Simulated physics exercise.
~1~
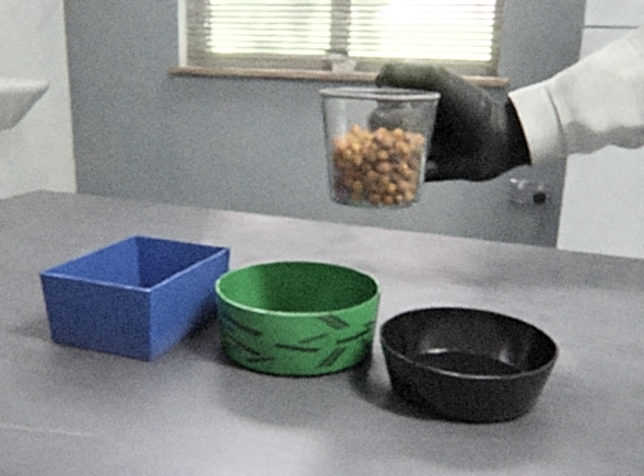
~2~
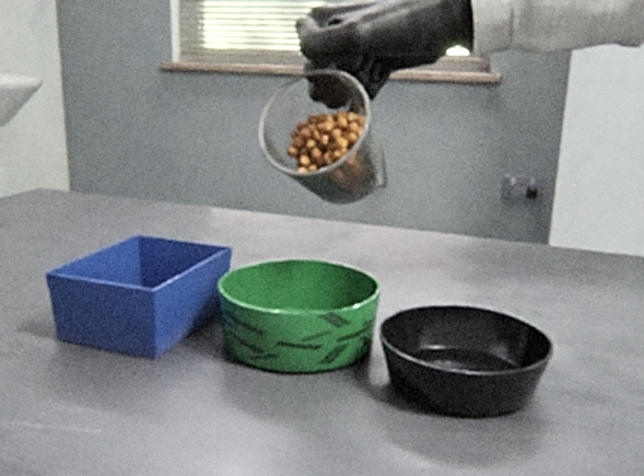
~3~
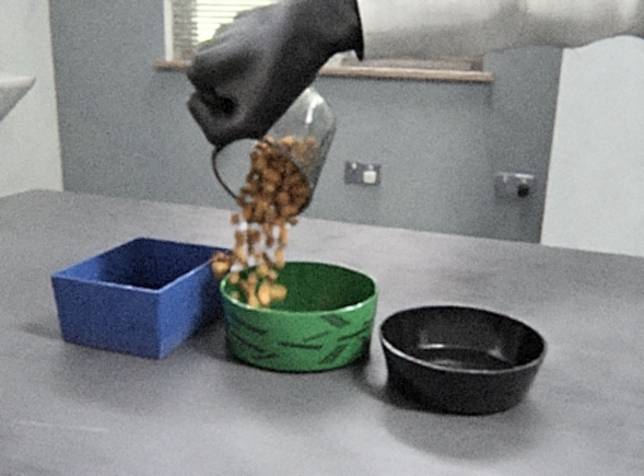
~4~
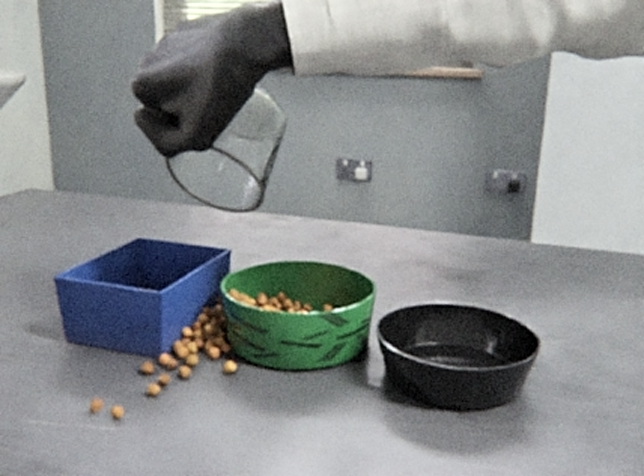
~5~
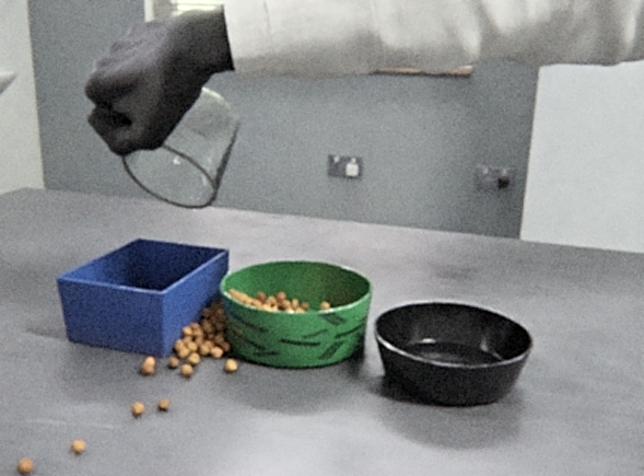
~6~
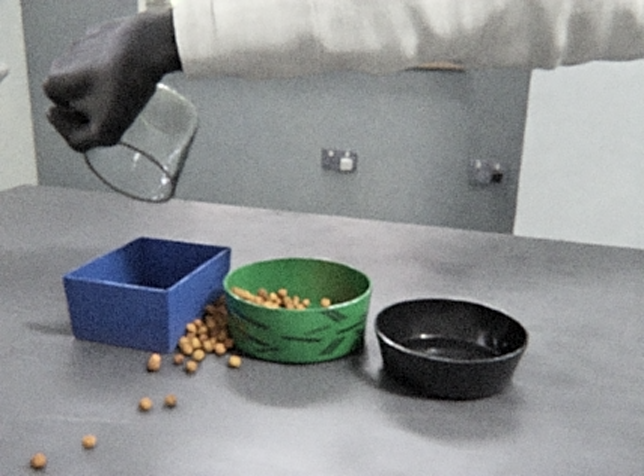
On a grey table, a black-gloved hand moved a clear cup of roasted chickpeas leftward and tipped it over, pouring most into the green dish while the rest spilled beside the blue tin, a few rolling away, and the black dish stayed empty.
